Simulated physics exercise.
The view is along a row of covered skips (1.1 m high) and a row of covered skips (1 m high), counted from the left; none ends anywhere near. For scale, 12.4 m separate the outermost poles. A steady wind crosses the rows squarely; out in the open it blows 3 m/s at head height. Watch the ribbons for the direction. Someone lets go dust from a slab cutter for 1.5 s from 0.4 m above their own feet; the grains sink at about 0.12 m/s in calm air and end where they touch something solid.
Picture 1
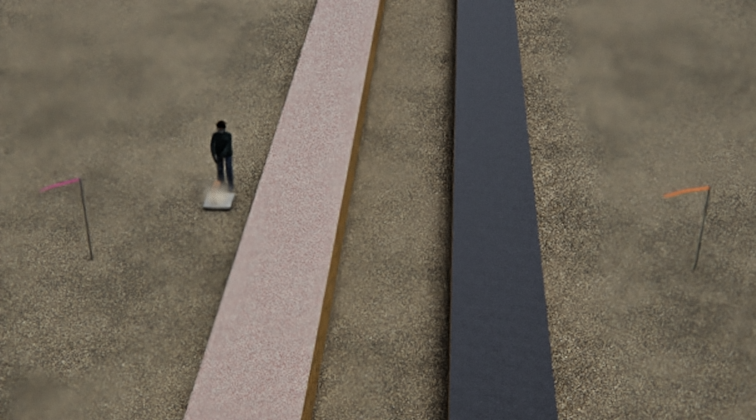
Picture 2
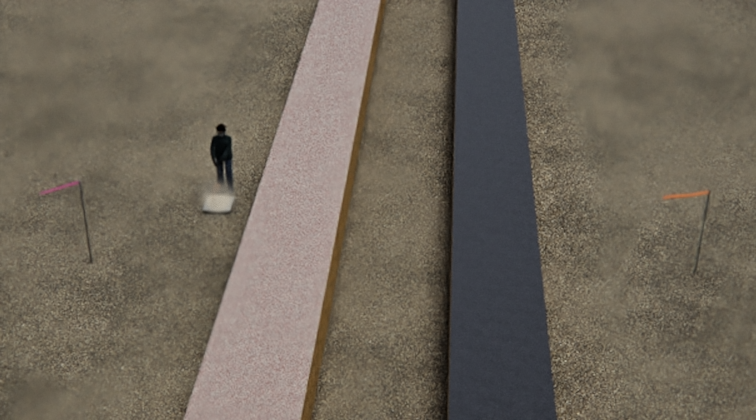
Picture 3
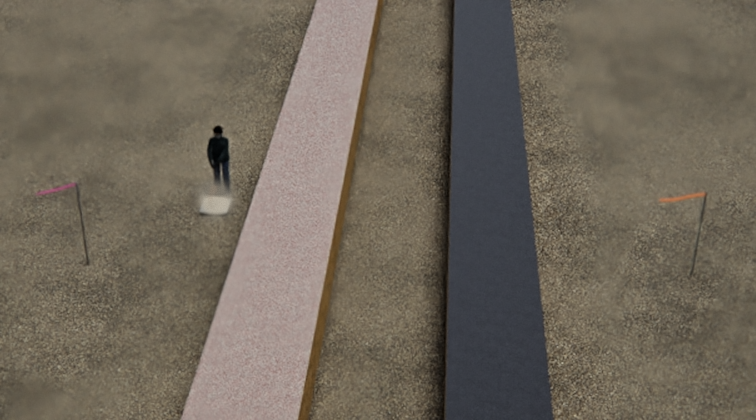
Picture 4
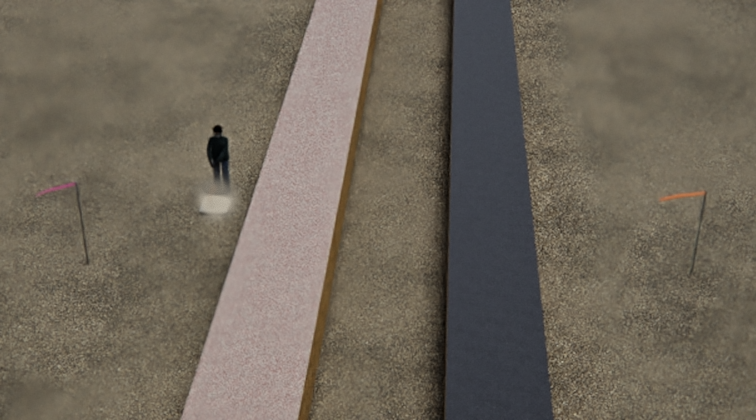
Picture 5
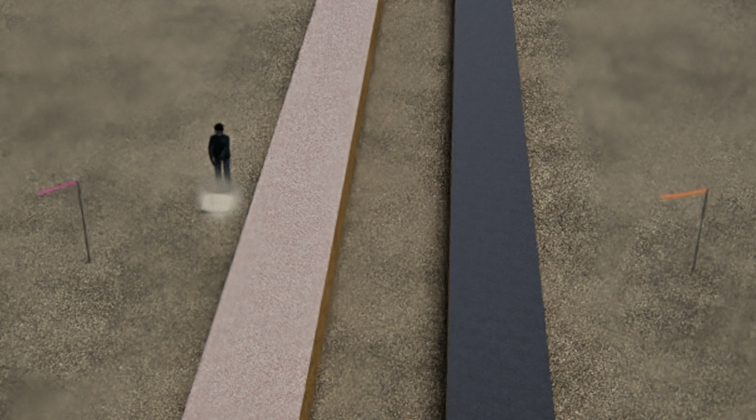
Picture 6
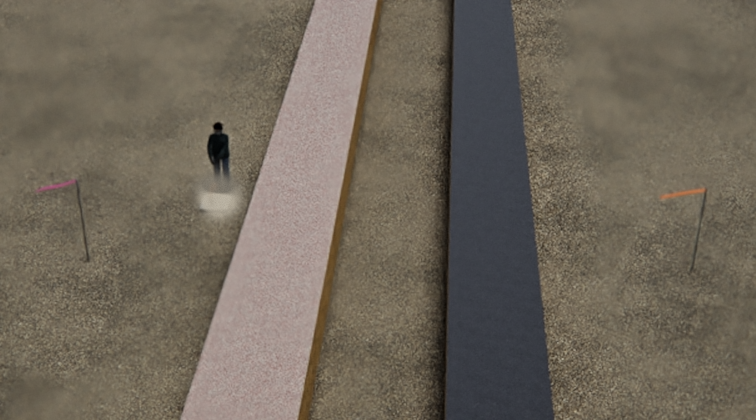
On open gravelly ground beside two long raised strips, one pinkish and one dark, a person in dark clothes stood still while pale dust hung at their feet and two ribbons streamed left.
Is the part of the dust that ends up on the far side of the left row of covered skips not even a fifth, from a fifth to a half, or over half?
The share that finishes beyond it is less than a fifth.
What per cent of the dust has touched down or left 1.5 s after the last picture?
Near 10 %.
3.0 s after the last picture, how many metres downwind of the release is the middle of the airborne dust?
About 0.5 m.
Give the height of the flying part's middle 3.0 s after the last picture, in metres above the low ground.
Roughly 0.4 m up.
Then, 1.5 s after the last picture, 0 % is beyond the left row of covered skips; 8 % has touched down or left; the middle of what still flies is 0.4 m above the low ground, near (226, 195).
Then, 3.0 s after the last picture, 0 % is beyond the left row of covered skips; 24 % has touched down or left; the middle of what still flies is 0.5 m above the low ground, near (233, 193).
Then, 6.9 s after the last picture, 0 % is beyond the left row of covered skips; 54 % has touched down or left; the middle of what still flies is 0.5 m above the low ground, near (237, 189).
Then, 19.0 s after the last picture, 0 % is beyond the left row of covered skips; 90 % has touched down or left.
Then, 44.0 s after the last picture, 0 % is beyond the left row of covered skips; 100 % has touched down or left.
